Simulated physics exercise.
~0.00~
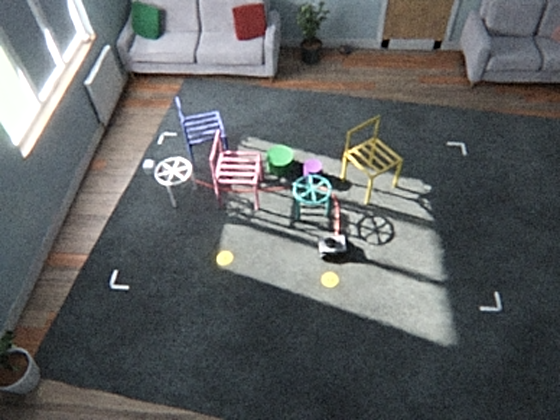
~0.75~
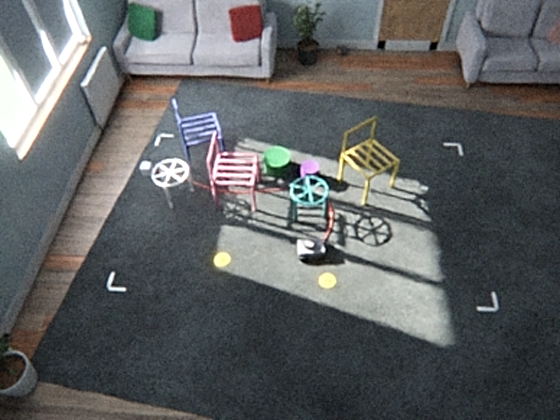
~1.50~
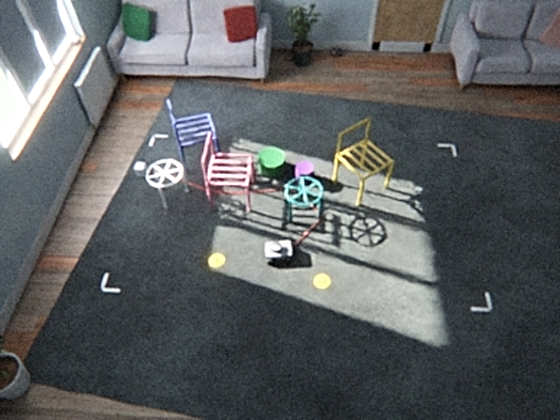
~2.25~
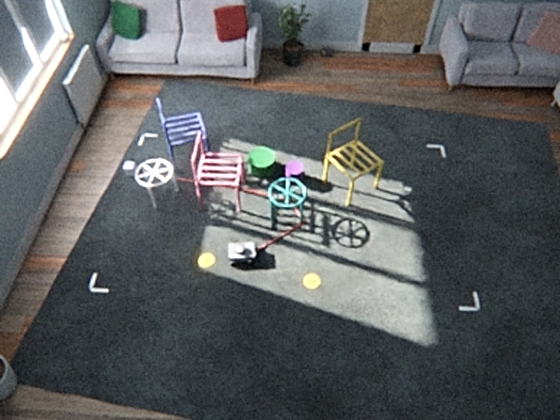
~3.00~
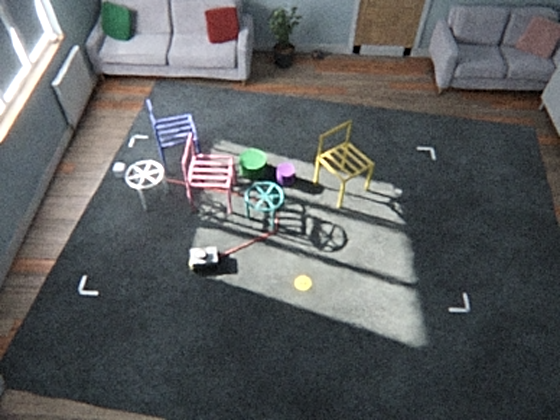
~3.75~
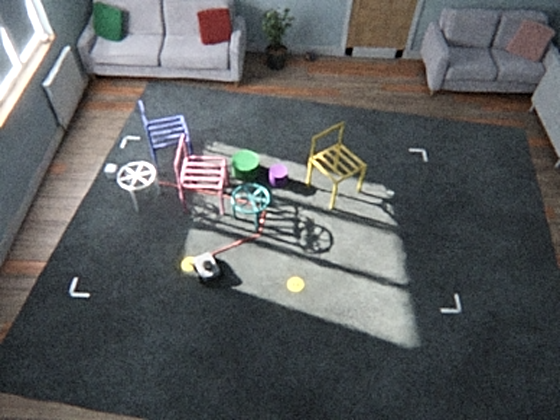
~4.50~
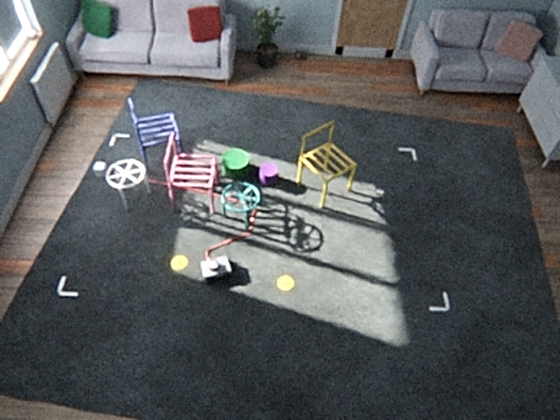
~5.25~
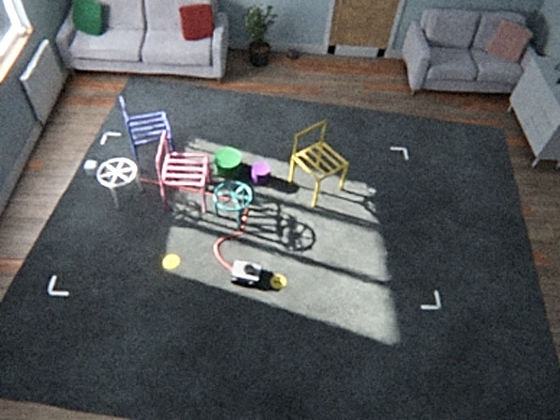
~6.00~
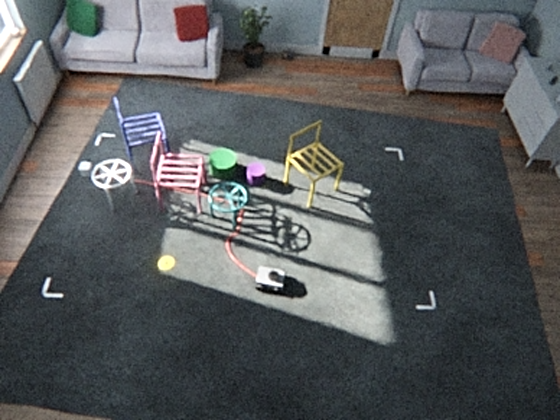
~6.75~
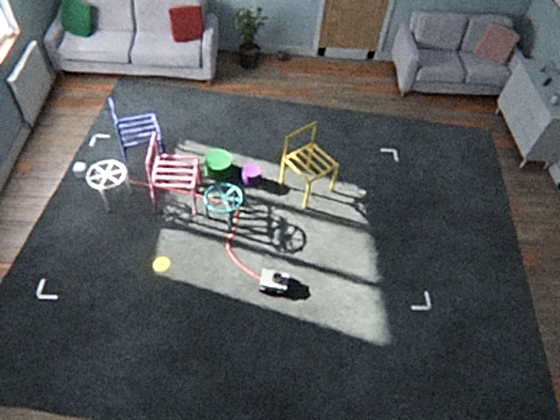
In a living room, a small tethered cart rolls left, turns, and stops further right.
